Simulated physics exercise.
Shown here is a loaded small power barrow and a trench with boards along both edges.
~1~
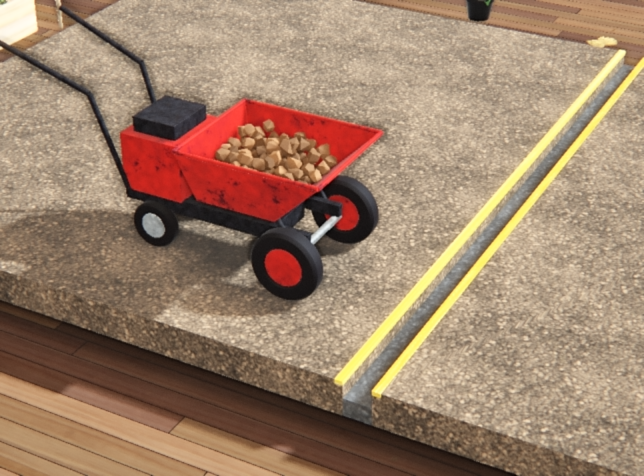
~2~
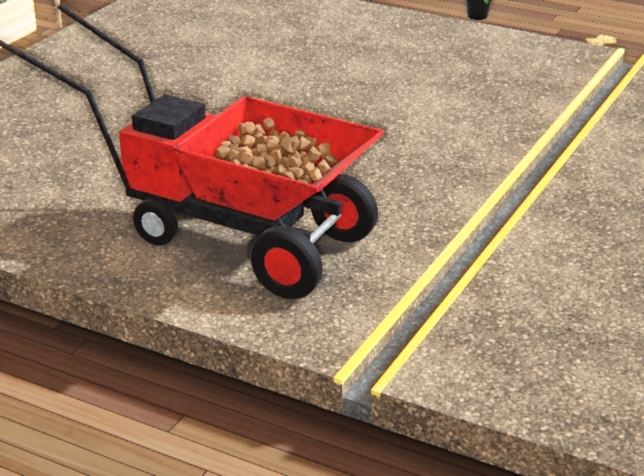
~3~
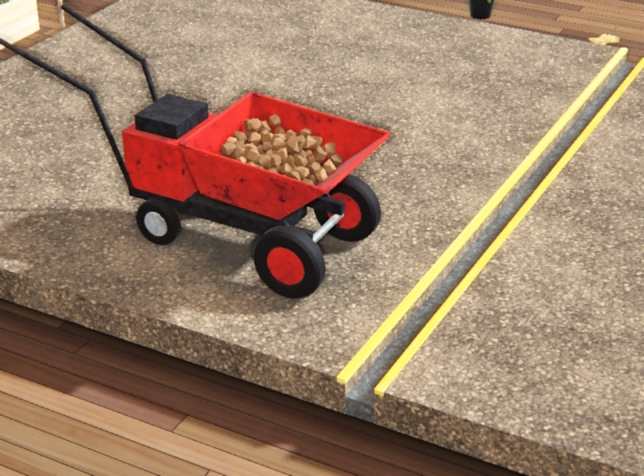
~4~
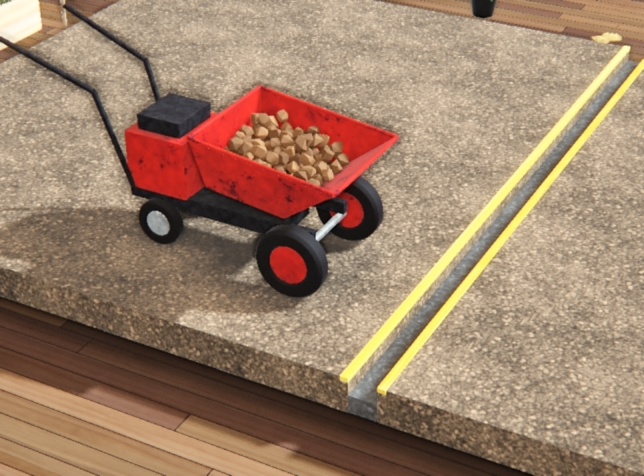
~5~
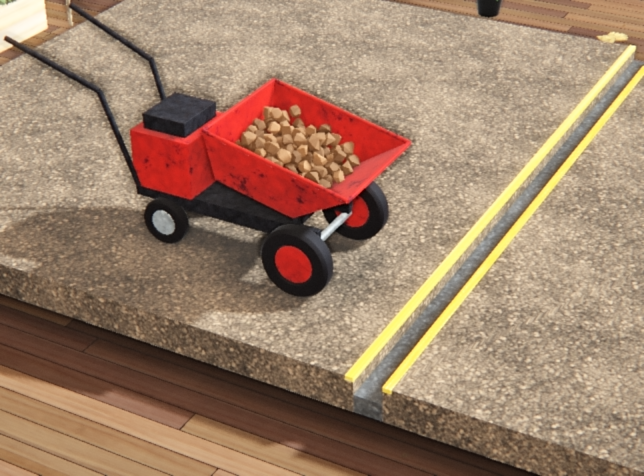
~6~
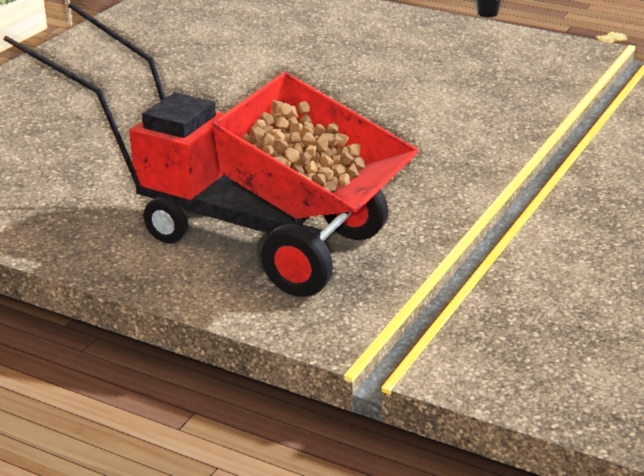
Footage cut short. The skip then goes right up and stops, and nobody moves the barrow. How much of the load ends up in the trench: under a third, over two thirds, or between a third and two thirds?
The trench receives a third up to two thirds of the load.
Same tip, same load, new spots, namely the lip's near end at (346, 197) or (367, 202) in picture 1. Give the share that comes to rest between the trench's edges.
First try: Around 10 %; second try: Around 0 %.
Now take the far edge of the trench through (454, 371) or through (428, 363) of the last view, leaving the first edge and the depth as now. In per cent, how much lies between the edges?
Roughly 90 per cent, then roughly 70 per cent.
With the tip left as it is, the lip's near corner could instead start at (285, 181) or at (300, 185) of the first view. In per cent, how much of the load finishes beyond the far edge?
You'd get 10 in a hundred the first time and 20 in a hundred the second.
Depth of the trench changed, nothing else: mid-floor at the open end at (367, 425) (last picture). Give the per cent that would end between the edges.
I'd put it at about 70 in a hundred.
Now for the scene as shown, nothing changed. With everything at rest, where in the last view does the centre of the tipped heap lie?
Centre at rest: Close to (447, 293).
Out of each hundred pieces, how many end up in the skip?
10 %, about.
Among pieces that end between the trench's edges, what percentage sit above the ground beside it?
I'd put it near 35 in a hundred.
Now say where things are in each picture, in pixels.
In the first frame, lip of the skip (318, 189), level; top of the load (261, 151), clay clods; first edge of the trench (364, 350); far edge (401, 362), the trench under half as wide as the skip, and about half as deep as wide.
In the second frame, lip of the skip (319, 189), level; top of the load (262, 149).
In the third frame, lip of the skip (326, 191), tipped barely; top of the load (268, 147).
In the fourth frame, lip of the skip (334, 195), tipped a little; top of the load (275, 143).
In the fifth frame, lip of the skip (347, 201), tipped a little; top of the load (271, 142).
In the sixth frame, lip of the skip (355, 210), tipped clearly; top of the load (273, 134); first edge of the trench (374, 347); far edge (411, 358).
Just after the last frame, skip tipped steeply; every one in the skip.
A moment on, skip tipped right over; roughly half in the skip; just a few short of the trench; roughly a third in or heaped over the trench; about a tenth beyond it.
Further on, skip tipped right over; about a tenth in the skip; about a tenth short of the trench; roughly half in or heaped over the trench; roughly a third beyond it.
When it is over, skip tipped right over; about a tenth in the skip; about a tenth short of the trench; roughly half in or heaped over the trench; roughly a third beyond it.
